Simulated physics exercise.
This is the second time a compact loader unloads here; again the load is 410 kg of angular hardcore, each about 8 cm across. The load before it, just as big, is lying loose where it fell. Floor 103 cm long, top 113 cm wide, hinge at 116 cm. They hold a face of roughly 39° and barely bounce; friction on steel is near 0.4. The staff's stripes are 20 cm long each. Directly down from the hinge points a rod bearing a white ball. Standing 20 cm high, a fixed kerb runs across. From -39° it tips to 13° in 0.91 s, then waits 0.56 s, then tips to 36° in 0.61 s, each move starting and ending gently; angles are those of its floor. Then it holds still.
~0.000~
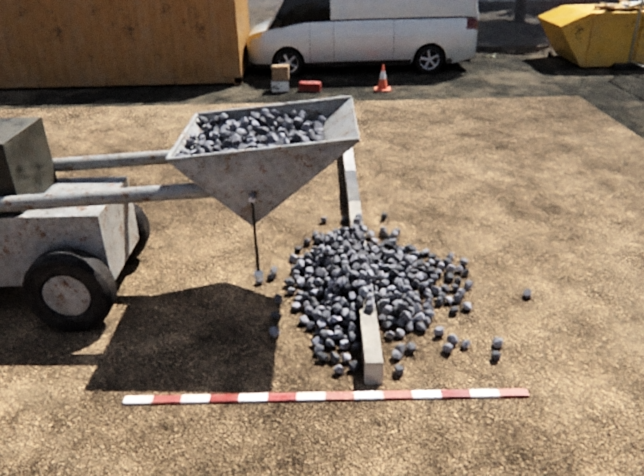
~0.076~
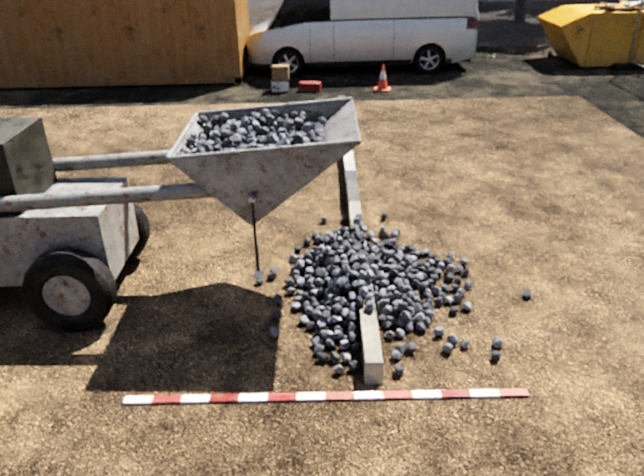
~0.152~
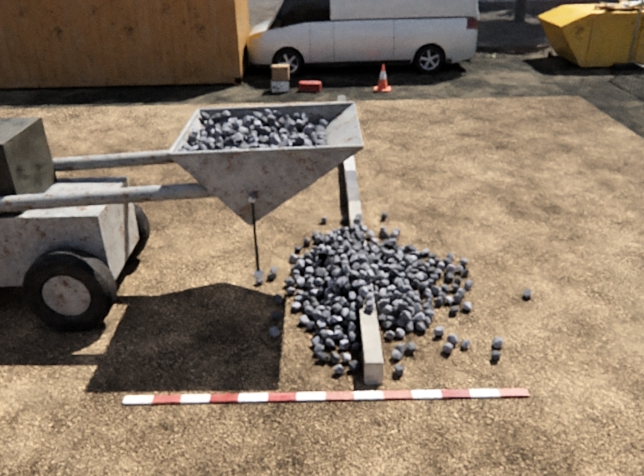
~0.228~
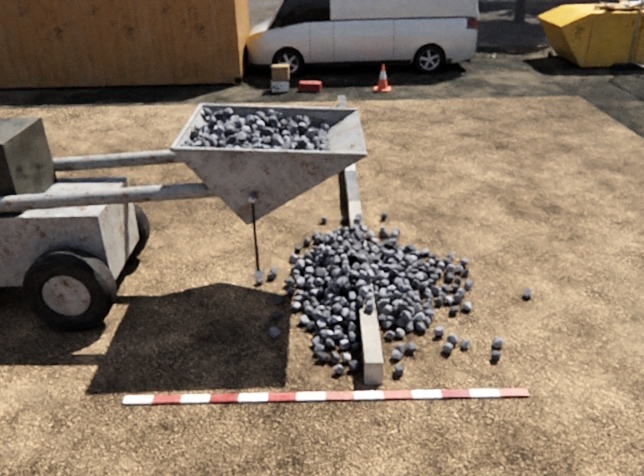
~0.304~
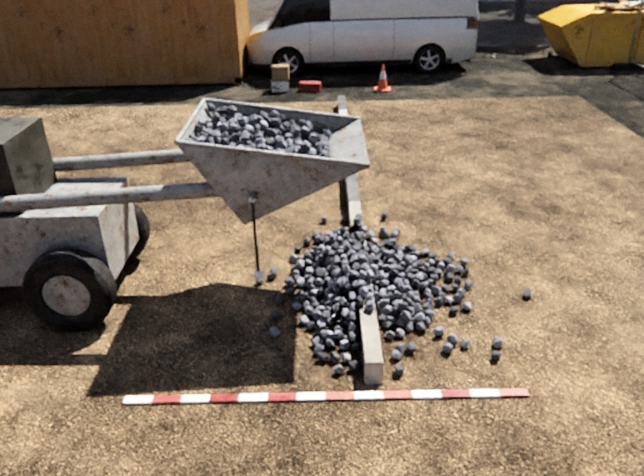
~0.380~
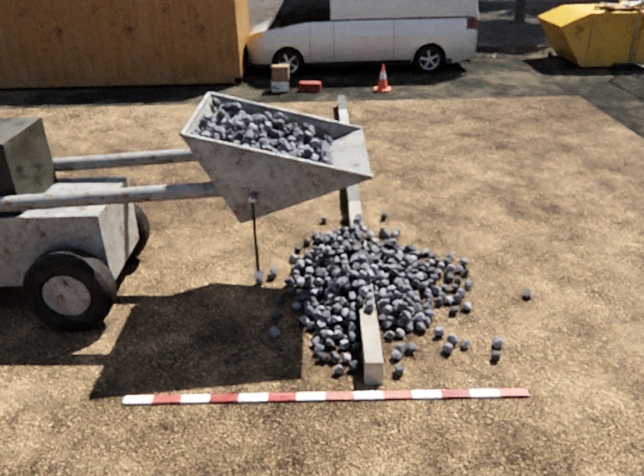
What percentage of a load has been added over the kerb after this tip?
66 %.
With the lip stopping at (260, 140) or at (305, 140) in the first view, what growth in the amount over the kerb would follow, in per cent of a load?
Roughly 0 per cent, then 5 per cent.
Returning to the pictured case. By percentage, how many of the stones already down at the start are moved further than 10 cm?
Estimate: 5 %, roughly.
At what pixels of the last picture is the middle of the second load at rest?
They end up centred around (381, 266).
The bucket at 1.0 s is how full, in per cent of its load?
Reading: Near 100 % of the load.
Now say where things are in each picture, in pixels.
In the first picture, lip at (359, 140), floor tilted -39°, highest stones at (262, 119). The earlier load is highest near (351, 255), 35 cm above ground level, 65 % on this side of the kerb, 35 % over the kerb.
In the second picture, the bucket is at -38°, its lip at (360, 142); the top of the load is at (255, 118); the stones move at 0.1 m/s on average.
In the third picture, lip at (363, 147), floor tilted -35°, highest stones at (237, 118); the stones move at 0.2 m/s on average.
In the fourth picture, lip at (366, 155), floor tilted -31°, highest stones at (232, 116); the stones move at 0.3 m/s on average.
In the fifth picture, lip at (369, 165), floor tilted -25°, highest stones at (224, 116); the stones move at 0.3 m/s on average.
In the sixth picture, the bucket is at -19°, its lip at (372, 177); the top of the load is at (223, 111); the stones move at 0.4 m/s on average.
After 0.7 s the floor is at 5°; in per cent of one load, 100 in the bucket, 65 on this side of the kerb, 35 over the kerb; the foremost stones are at (477, 289).
After 1.0 s the floor is at 13°; in per cent of one load, 100 in the bucket, 65 on this side of the kerb, 35 over the kerb; the foremost stones are at (477, 289).
After 2.5 s the floor is at 36°; in per cent of one load, 39 in the bucket, 97 on this side of the kerb, 63 over the kerb; the foremost stones are at (483, 301).
After 5.2 s the floor is at 36°; in per cent of one load, 1 in the bucket, 99 on this side of the kerb, 100 over the kerb; the foremost stones are at (488, 277). Net gain over the kerb, 66.
